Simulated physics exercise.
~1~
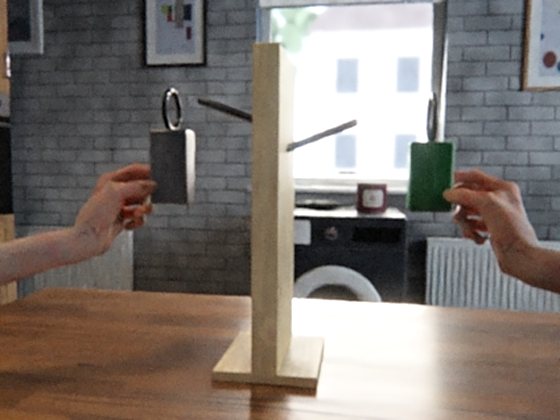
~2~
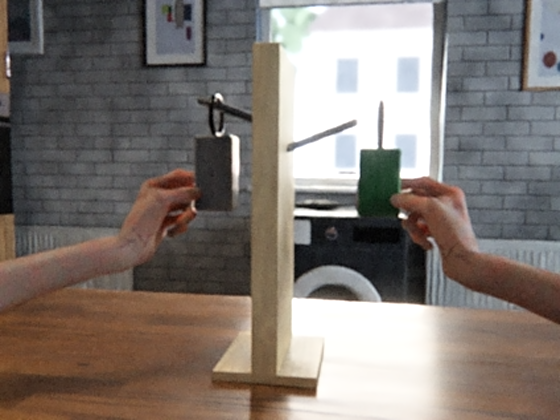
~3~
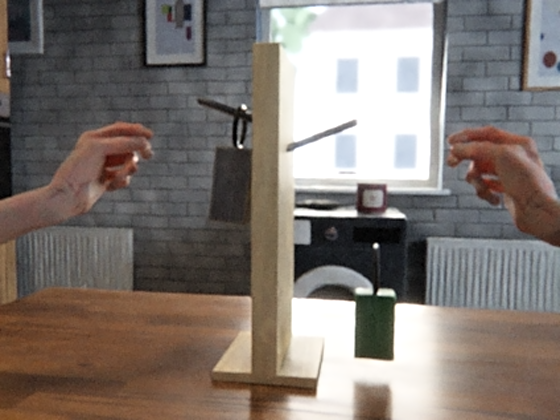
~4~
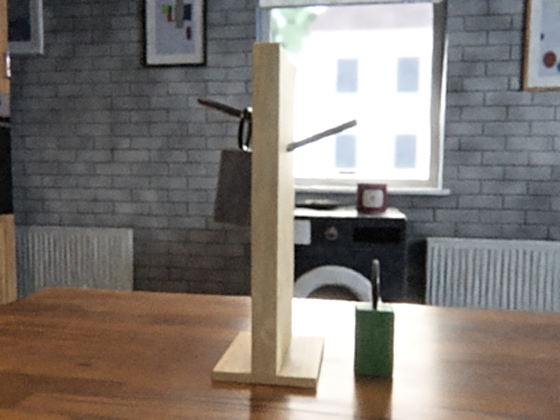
Two hands releasing hanging blocks at a wooden peg stand, the grey one staying hooked and the green one dropping to the table.
